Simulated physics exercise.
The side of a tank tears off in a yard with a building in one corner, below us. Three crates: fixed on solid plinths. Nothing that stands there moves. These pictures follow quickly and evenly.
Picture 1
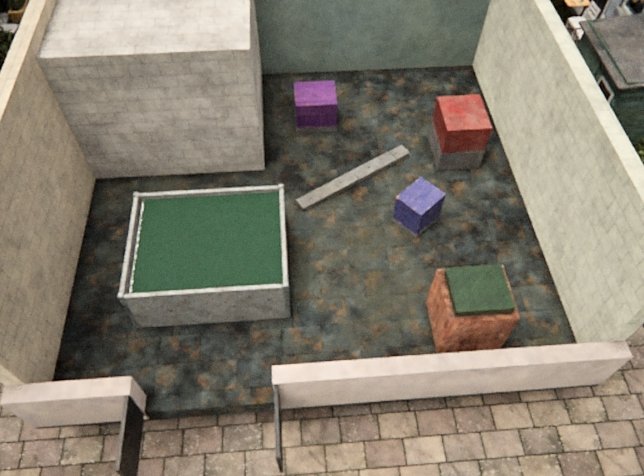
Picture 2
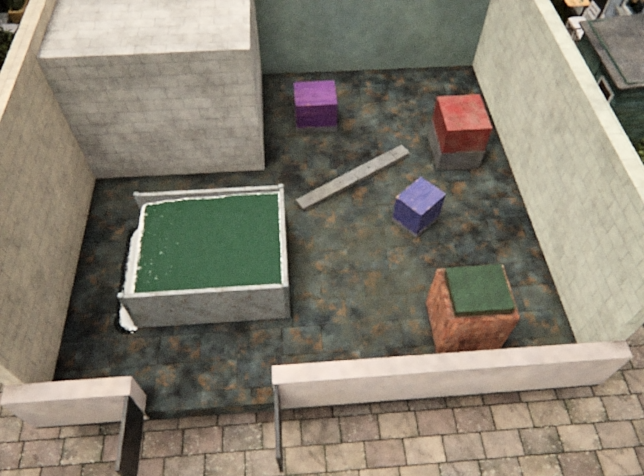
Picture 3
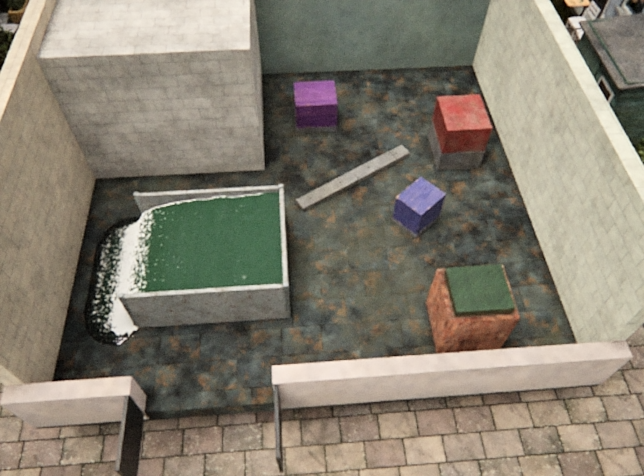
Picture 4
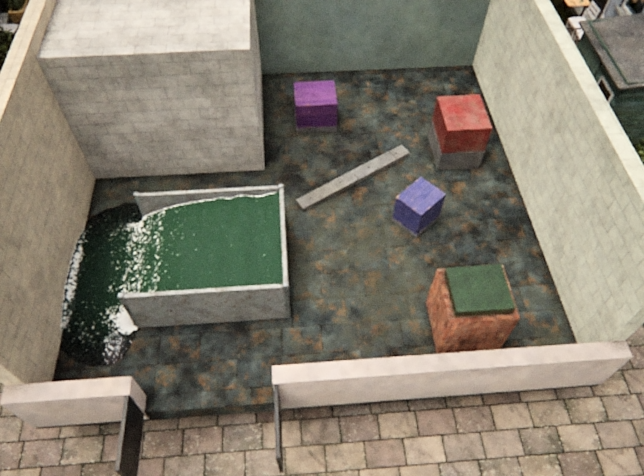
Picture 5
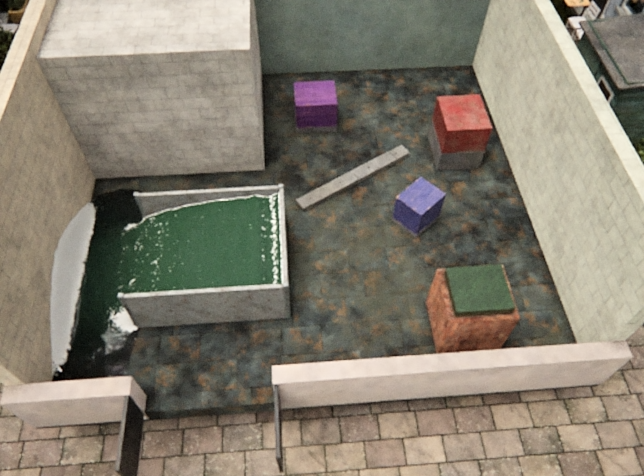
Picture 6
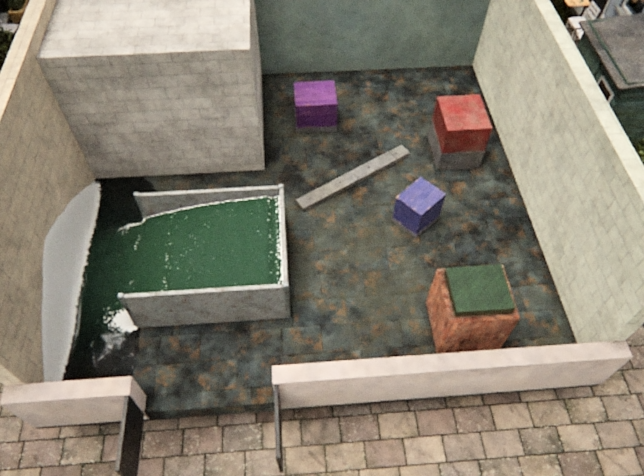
At first, green water sits still in an open tank in a walled yard scattered with colourful crates and blocks. Then the tank's left side gives way and white, foaming water pours out across the dark floor. It reaches the left wall and surges up it in a pale sheet.
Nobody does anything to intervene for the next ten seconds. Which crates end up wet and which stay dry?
The purple crate will not even get damp. The blue crate will be wet. The red crate will not even get damp.
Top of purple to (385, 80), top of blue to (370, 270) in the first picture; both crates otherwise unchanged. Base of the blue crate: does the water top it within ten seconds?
As for the blue, it is dampened.
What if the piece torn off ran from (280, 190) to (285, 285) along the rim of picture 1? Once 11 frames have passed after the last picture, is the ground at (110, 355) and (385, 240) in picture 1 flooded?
In the order asked: Left untouched and swamped.
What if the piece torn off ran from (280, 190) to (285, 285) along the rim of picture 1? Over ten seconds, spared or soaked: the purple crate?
Note: Purple crate gets reached.
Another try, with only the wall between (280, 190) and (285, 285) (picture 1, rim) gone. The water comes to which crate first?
It's the one in blue.
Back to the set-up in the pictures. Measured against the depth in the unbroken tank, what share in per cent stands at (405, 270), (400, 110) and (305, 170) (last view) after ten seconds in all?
In the order asked, some 8, 8 and 8 in a hundred.
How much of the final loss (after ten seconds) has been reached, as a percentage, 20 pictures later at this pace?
Roughly 35 per cent.
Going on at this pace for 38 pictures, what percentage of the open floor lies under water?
It comes out near 85 percent.
A moment on, water covers 15 % of the floor; the purple crate not reached, the blue crate not reached, the red crate not reached.
Next, water covers 30 % of the floor; the purple crate not reached, the blue crate not reached, the red crate not reached.
Then, water covers 55 % of the floor; the purple crate not reached, the blue crate water round its plinth, the red crate water round its plinth.
Later, water covers 85 % of the floor; the purple crate water round its plinth, the blue crate water round its plinth, the red crate water round its plinth.
In the end, water covers 95 % of the floor; the purple crate stayed above the water, the blue crate was topped, the red crate stayed above the water.
